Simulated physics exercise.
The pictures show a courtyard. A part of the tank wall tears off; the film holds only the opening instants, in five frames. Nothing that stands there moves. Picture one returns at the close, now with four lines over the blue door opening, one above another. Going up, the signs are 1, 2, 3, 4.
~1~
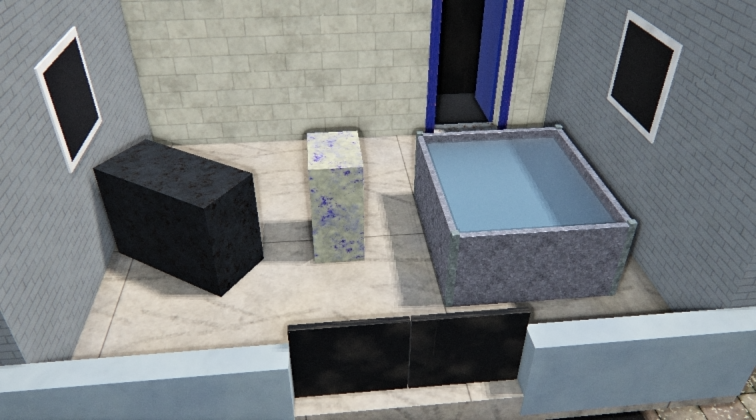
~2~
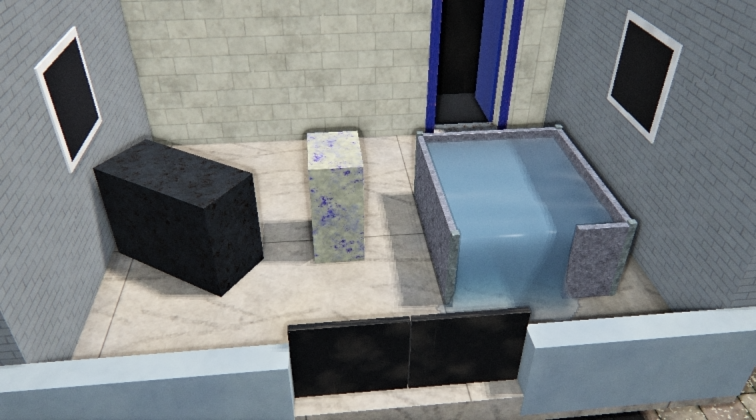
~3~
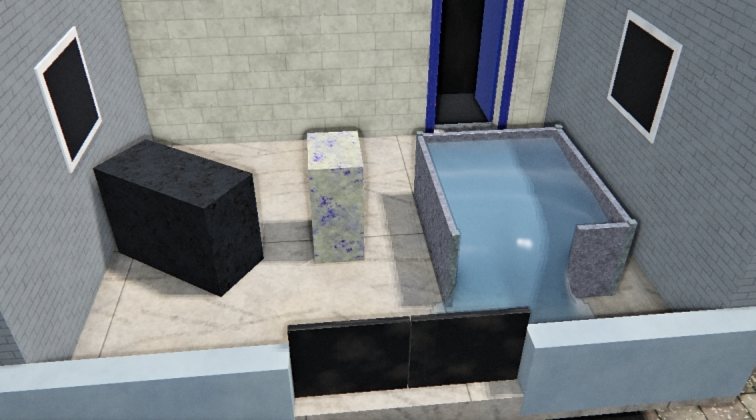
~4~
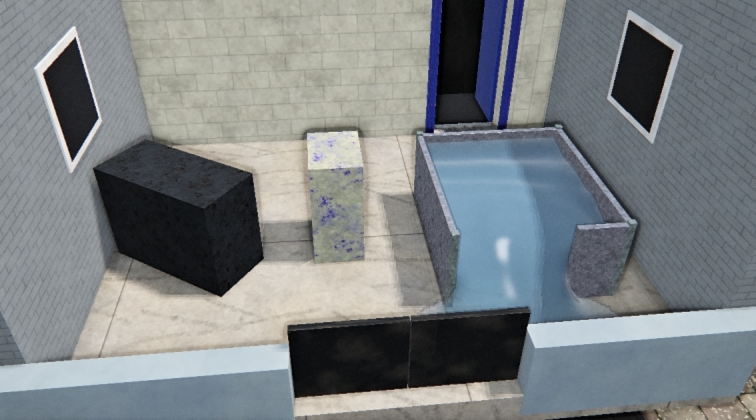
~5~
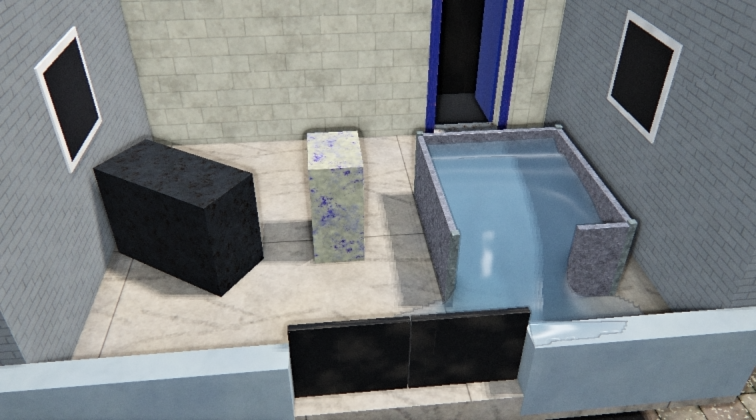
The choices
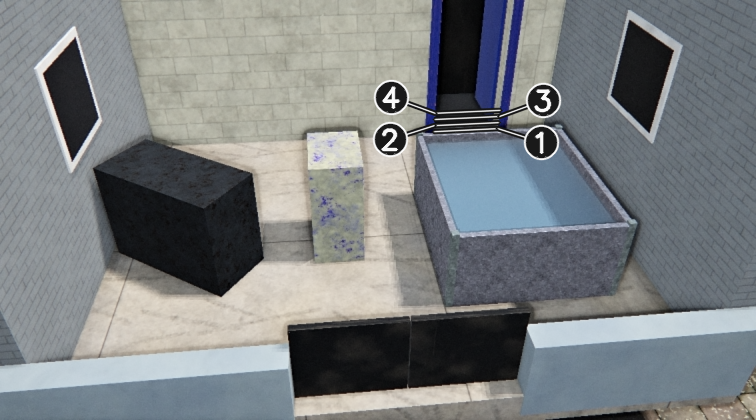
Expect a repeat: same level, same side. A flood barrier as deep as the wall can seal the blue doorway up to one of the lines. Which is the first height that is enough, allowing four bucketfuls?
The answer is mark 2.
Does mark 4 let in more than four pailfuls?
No, that is safe.
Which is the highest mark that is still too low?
1 it is.
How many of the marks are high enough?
Three of them.
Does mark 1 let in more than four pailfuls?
Yes.
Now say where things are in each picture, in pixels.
In the first picture, water in the tank at rest, its middle at (513, 181); foot of the blue doorway at (465, 133); shut gate at (409, 329).
In the second picture, front seen at (457, 267), 2 % of the ground wet.
In the third picture, front seen at (556, 255), 4 % of the ground wet.
In the fourth picture, water covers 8 % of the ground, its front hidden from here.
In the fifth picture, water covers 11 % of the ground, its front hidden from here.
On the marked copy, 1 at (466, 130); 2 at (466, 124); 3 at (467, 117); 4 at (467, 111); from the bottom up 1, 2, 3, 4.
For mark 1, about 8 bucketfuls get in.
For mark 2, a splash gets over, under a bucket.
For mark 3, nothing gets over.
For mark 4, nothing gets over.
